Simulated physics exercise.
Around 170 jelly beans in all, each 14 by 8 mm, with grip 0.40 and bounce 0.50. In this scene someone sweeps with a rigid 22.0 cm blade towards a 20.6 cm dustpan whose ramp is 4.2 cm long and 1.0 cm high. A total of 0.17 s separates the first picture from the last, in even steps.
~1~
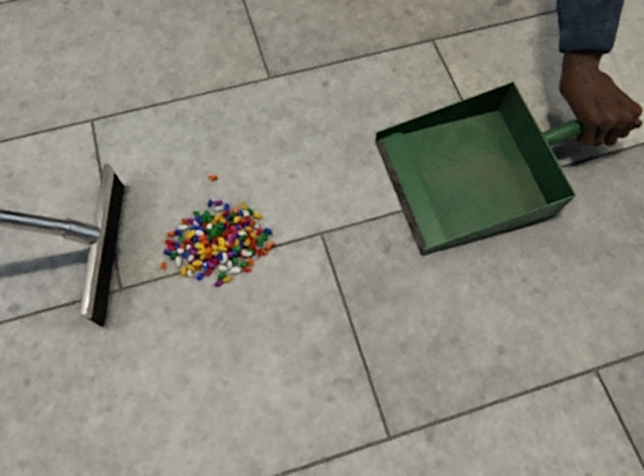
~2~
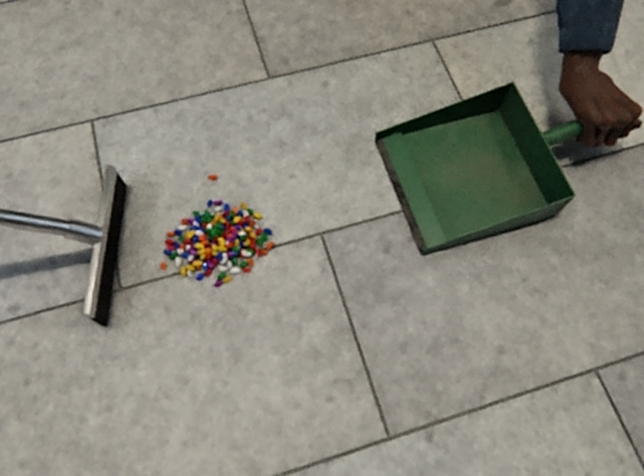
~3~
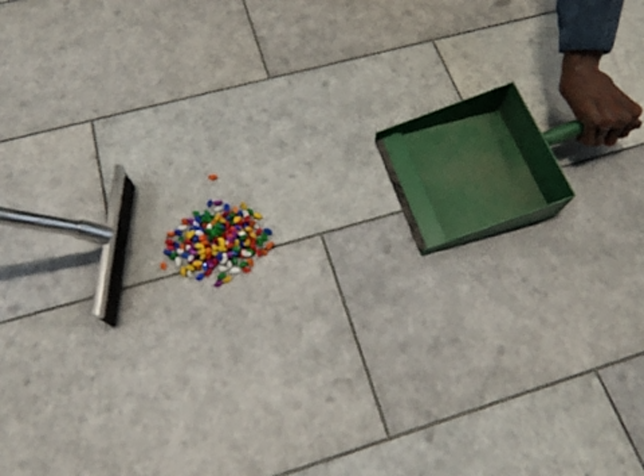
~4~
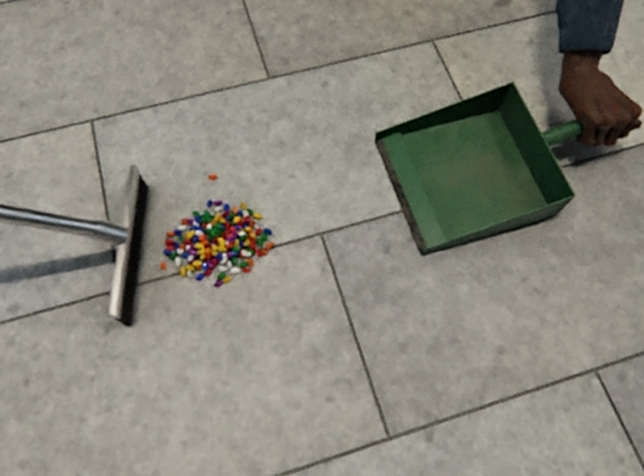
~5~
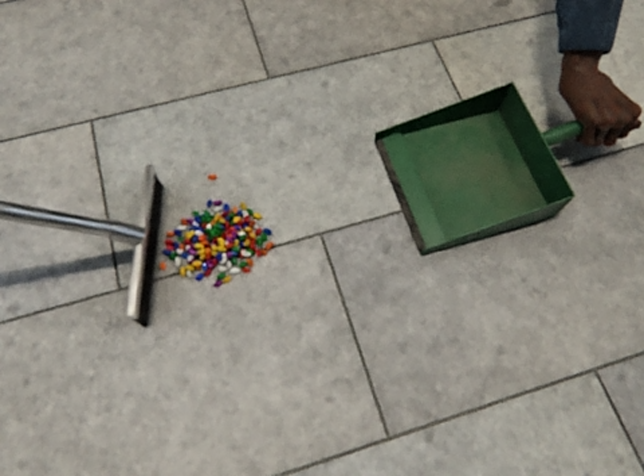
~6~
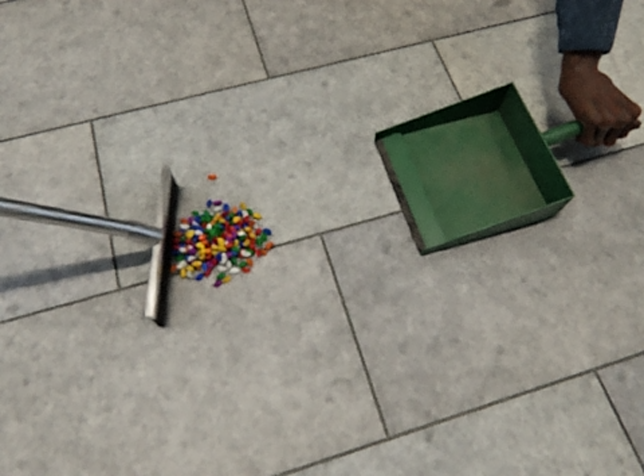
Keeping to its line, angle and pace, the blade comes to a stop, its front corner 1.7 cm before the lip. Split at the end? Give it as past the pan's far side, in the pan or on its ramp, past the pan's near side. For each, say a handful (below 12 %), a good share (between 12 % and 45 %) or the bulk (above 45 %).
Far side: Odds are it gets a meagre share; pan: Odds are it gets a so-so share; near side: Odds are it gets a so-so share.
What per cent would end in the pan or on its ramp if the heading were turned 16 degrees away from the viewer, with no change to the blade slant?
20 per cent.
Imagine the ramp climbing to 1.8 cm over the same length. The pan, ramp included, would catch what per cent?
I'd guess close to 15 per cent.
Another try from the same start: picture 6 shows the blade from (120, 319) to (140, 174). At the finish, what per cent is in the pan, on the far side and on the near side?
That ends as pan 10, far 0, and near 50.
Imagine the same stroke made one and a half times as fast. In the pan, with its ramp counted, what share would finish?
Share: Close to 30 %.
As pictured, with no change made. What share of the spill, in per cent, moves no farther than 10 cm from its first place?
Roughly 0 in a hundred.
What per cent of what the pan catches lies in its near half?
Roughly 90 per cent.
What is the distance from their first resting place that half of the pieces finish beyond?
Some 30 cm.
Then, 0.23 s after the last picture, middle of the blade 20 cm from the lip; 0 % over the lip, far side 0 %, near side 10 %.
Then, 0.39 s after the last picture, middle of the blade 10 cm from the lip; 0 % over the lip, far side 0 %, near side 25 %.
Then, 0.67 s after the last picture, middle of the blade 5 cm from the lip; 15 % over the lip, far side 5 %, near side 40 %.
In the end, far side 5 %, pan 15 %, near side 40 %, in front of the lip or behind the blade 40 %.
